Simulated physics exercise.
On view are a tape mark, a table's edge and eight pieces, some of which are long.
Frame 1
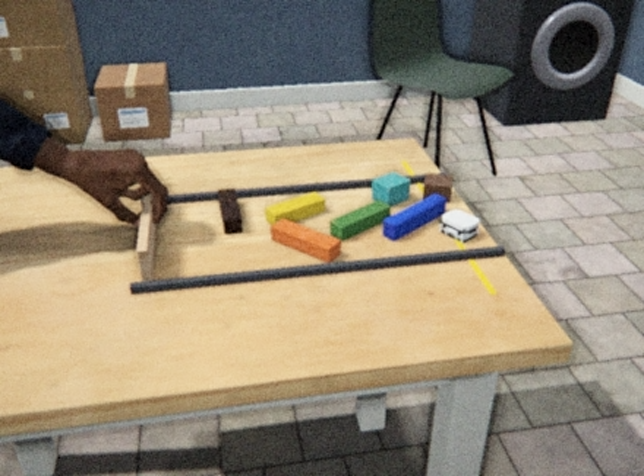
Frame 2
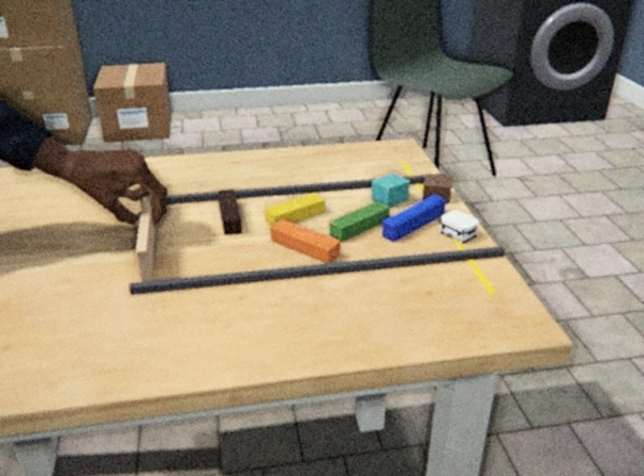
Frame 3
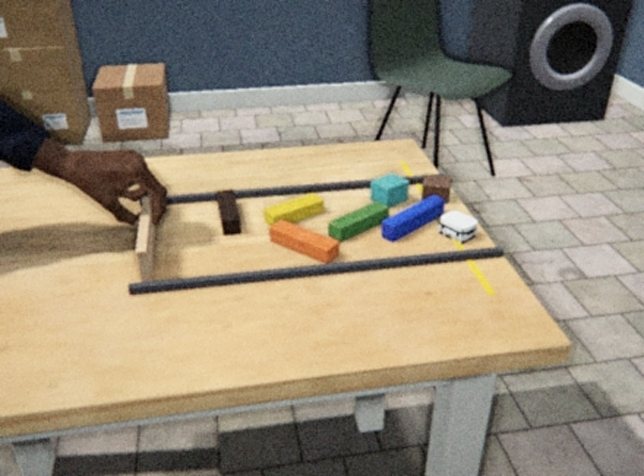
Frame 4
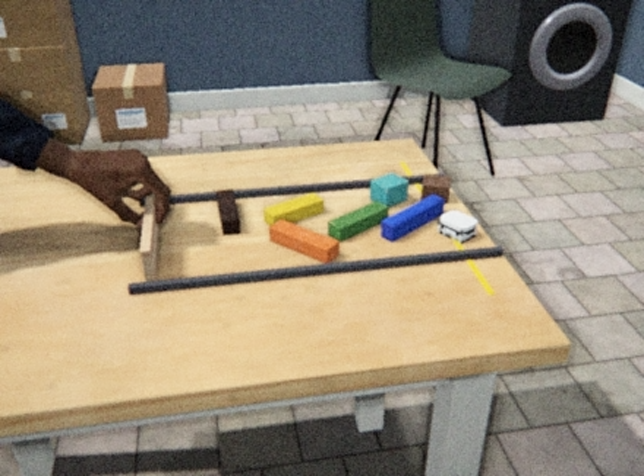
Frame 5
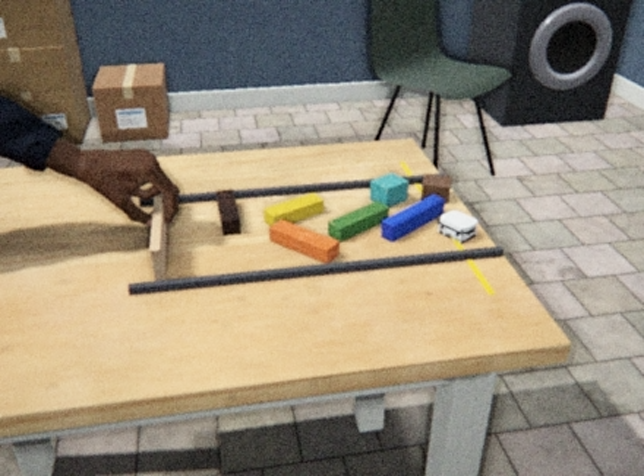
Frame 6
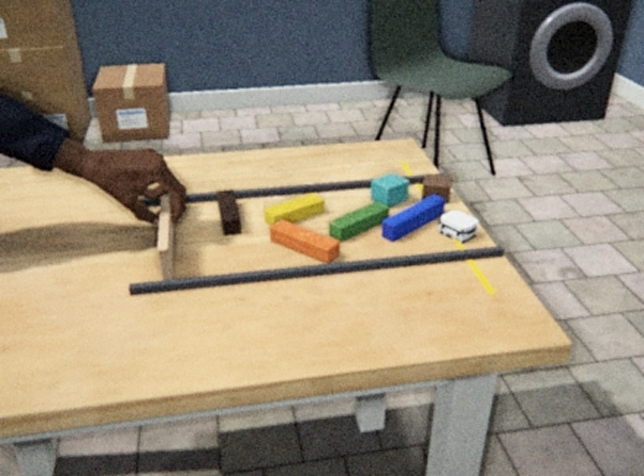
A hand slid a small upright board slightly to the right along a wooden table between two dark rails, while the colourful blocks and the white case ahead of it stayed still.
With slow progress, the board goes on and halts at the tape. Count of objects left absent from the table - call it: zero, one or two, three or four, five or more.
My call is five or more.
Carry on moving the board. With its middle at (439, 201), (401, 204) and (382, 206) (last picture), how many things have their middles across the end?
5; 1; 0.
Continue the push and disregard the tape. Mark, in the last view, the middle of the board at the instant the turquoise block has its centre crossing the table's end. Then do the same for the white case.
The middle is at (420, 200) when it's the turquoise block, and at (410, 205) when it's the white case.
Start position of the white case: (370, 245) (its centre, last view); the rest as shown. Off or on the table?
Result: It does not come off.
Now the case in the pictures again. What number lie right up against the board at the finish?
The count in contact is 2.
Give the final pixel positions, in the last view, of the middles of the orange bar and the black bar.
Final positions: Near (463, 229); near (437, 194).
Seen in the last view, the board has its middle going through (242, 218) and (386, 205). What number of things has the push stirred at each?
By the first moment it's 1, by the second it's 8.
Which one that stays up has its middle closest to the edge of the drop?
The yellow bar is the one.
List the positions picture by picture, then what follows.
The first picture shows brown block (438, 188); white case (460, 226); blue stick (415, 217); board (149, 226); tape (441, 216).
The second picture shows white case (459, 227); turquoise block (390, 190).
The third picture shows blue stick (414, 218); black bar (228, 212).
The fourth picture shows brown block (436, 189); yellow bar (294, 210).
The fifth picture shows white case (458, 227); orange bar (304, 241).
The sixth picture shows brown block (437, 189); white case (458, 227); blue stick (414, 218); board (168, 225); tape (440, 217).
Soon after, none off yet; brown block at rest near (437, 189); white case at rest near (458, 227); blue stick at rest near (414, 218).
After that, none off yet; brown block at rest near (441, 188); white case at rest near (458, 227); blue stick moving near (422, 220).
In the end, the number that fall off is five or more; gone, green bar, turquoise block, blue stick, white case and brown block.
